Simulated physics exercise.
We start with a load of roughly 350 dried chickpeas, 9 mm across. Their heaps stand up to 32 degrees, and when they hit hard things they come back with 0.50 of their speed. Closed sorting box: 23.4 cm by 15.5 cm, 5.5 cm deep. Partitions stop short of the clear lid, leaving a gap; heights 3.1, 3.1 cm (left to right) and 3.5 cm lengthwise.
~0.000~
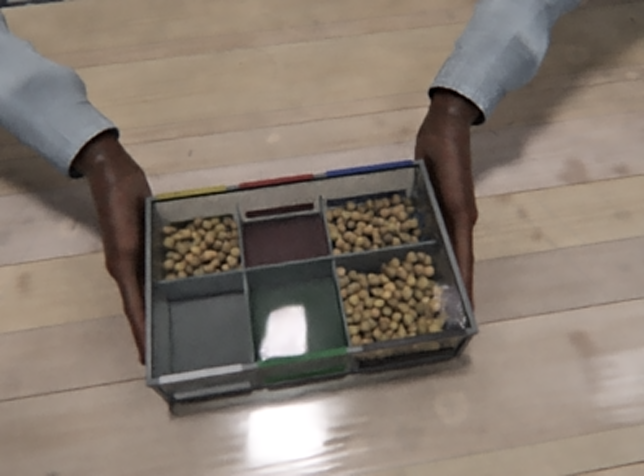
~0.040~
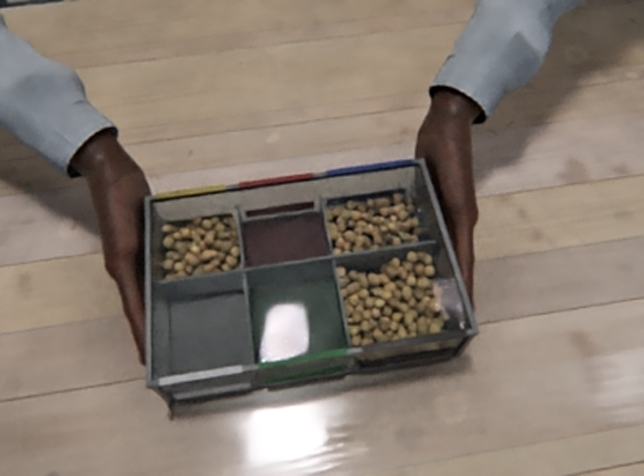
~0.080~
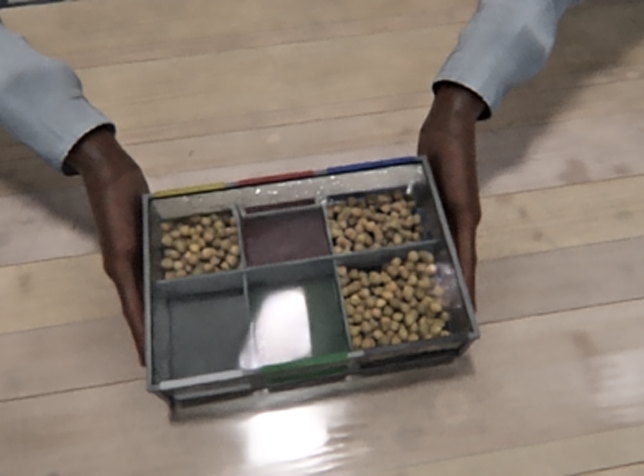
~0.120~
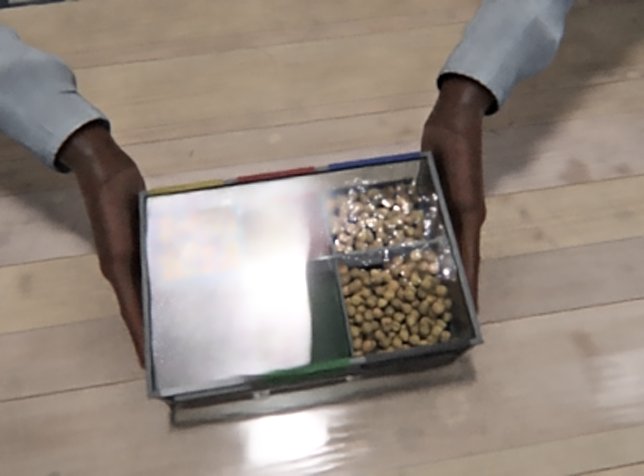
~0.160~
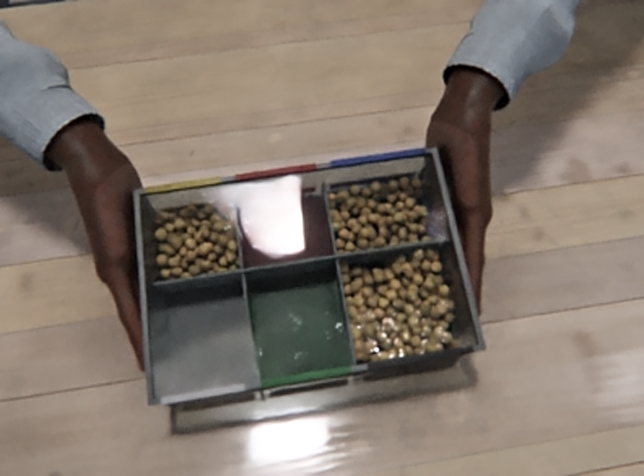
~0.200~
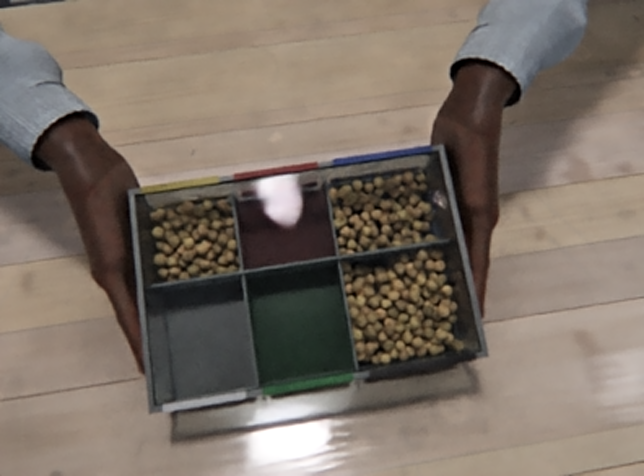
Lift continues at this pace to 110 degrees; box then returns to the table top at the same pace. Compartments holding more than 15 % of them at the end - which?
Red compartment: It'll probably finish at or short of fifteen percent of the pieces; blue compartment: It'll probably finish at or short of fifteen percent of the pieces; green compartment: It'll probably finish at or short of fifteen percent of the pieces; yellow compartment: It'll probably finish at or short of fifteen percent of the pieces; white compartment: It'll probably finish past fifteen percent of the pieces; black compartment: It'll probably finish past fifteen percent of the pieces.
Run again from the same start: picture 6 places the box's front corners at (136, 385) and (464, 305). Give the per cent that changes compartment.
In that case about 70 percent.
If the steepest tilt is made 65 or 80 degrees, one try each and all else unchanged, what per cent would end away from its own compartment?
Some 5 and 20 per cent.
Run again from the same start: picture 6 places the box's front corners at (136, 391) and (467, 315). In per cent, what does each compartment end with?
Red 0, blue 0, green 5, yellow 30, white 55, black 10.
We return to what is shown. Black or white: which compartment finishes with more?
Go with black, that one ends with more.
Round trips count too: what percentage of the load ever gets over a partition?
Something like 40 per cent of the pieces.
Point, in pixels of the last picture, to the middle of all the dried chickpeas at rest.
(368, 332) or so.
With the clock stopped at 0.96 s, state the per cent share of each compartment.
In per cent: Red 0, blue 15, green 0, yellow 20, white 15, black 50.
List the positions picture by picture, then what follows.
Box tilt 0 degrees, front corners at (152, 380) and (471, 329); blue 25 %, yellow 30 %, black 45 %, in the first picture.
Box tilt 1 degrees, front corners at (152, 382) and (472, 330), in the second picture.
Box tilt 4 degrees, front corners at (153, 386) and (474, 333), lowest corner left front, in the third picture.
Box tilt 8 degrees, front corners at (153, 392) and (476, 339), lowest corner left front, in the fourth picture.
Box tilt 13 degrees, front corners at (154, 399) and (479, 345), lowest corner left front, in the fifth picture.
Box tilt 19 degrees, front corners at (155, 407) and (482, 352), lowest corner left front; blue 25 %, yellow 30 %, black 45 %. The box's pace is about 135 degrees a second, in the sixth picture.
After 0.96 s, tilt 110 degrees; blue 15 %, yellow 20 %, white 15 %, black 50 %.
Then, at 1.46 s, tilt 49 degrees; blue 10 %, green 10 %, yellow 10 %, white 20 %, black 55 %.
Then, at 2.04 s, tilt 0 degrees; blue 10 %, green 10 %, yellow 10 %, white 20 %, black 50 %.
In the end, at 2.7 s, red 0 %, blue 10 %, green 10 %, yellow 10 %, white 20 %, black 50 %.
